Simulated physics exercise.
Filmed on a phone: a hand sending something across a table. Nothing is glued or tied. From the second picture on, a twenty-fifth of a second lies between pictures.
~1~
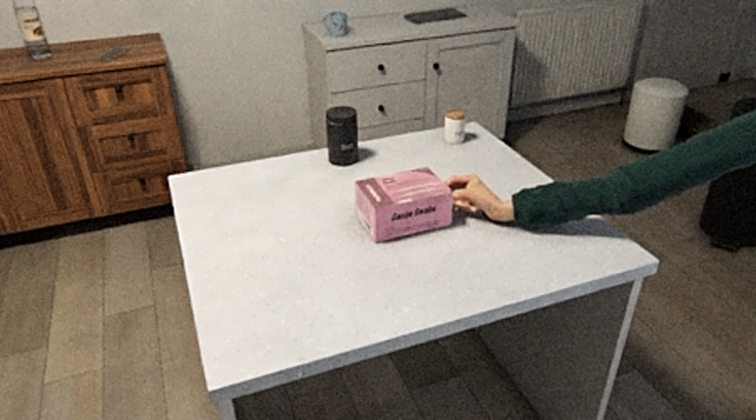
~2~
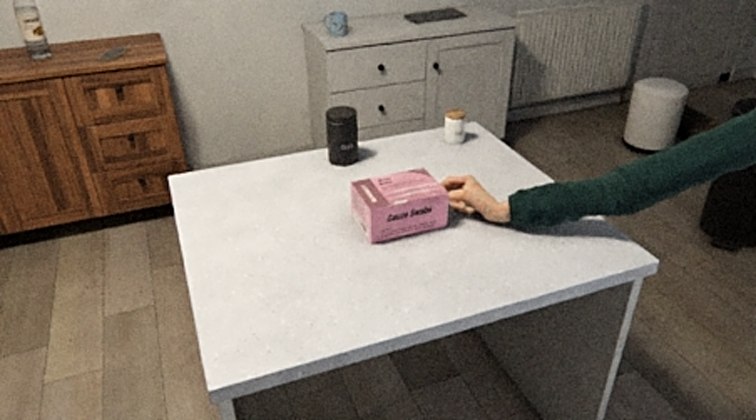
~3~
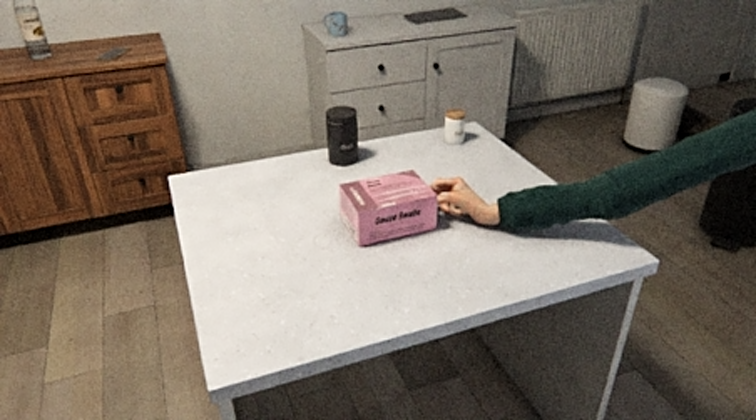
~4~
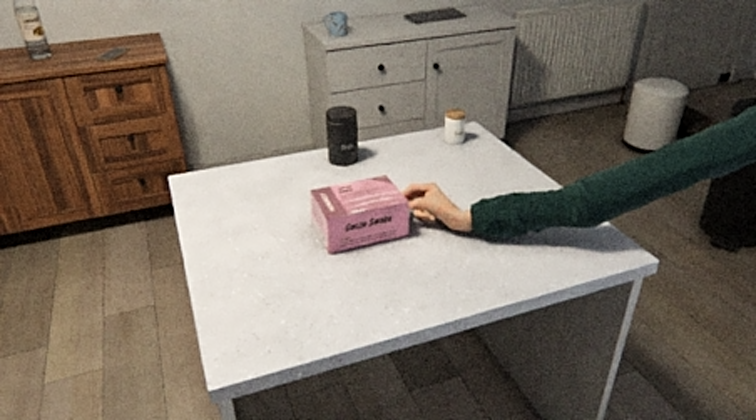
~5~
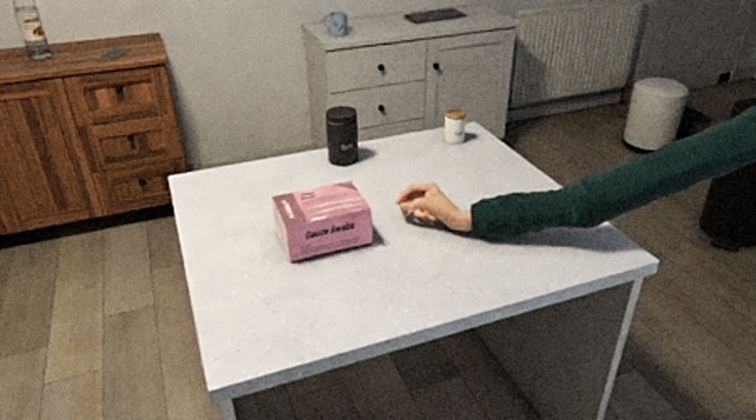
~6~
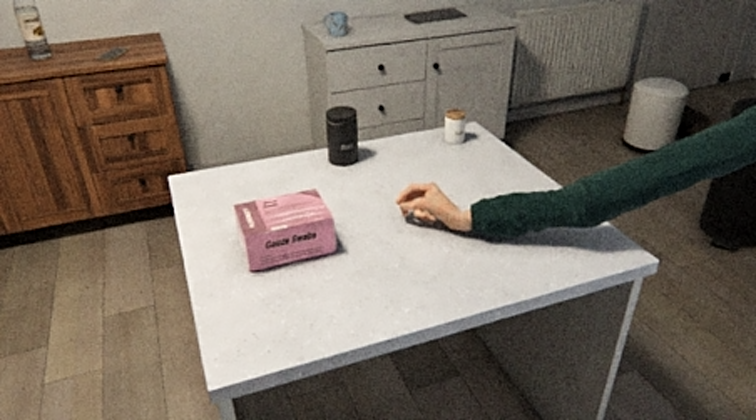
A hand in a green sleeve pushed a pink box leftward across a white table, then stayed still as the box slid on away from it, past a black canister and a small white bottle.
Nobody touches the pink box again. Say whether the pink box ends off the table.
The pink box goes over the edge.
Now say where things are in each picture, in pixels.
Under the hand; pink box (403, 203), in the first picture.
Under the hand; pink box (398, 204), in the second picture.
Under the hand; pink box (387, 207), in the third picture.
Pink box (359, 213), in the fourth picture.
Pink box (322, 220) displaced a little, in the fifth picture.
Pink box (284, 228) displaced about its own width, in the sixth picture.
Then, 0.20 s past the last view, pink box now off the table.
Then, 0.40 s past the last view, things are still on the move.
Then, 0.60 s past the last view, as before.
Finally, off the table, pink box.
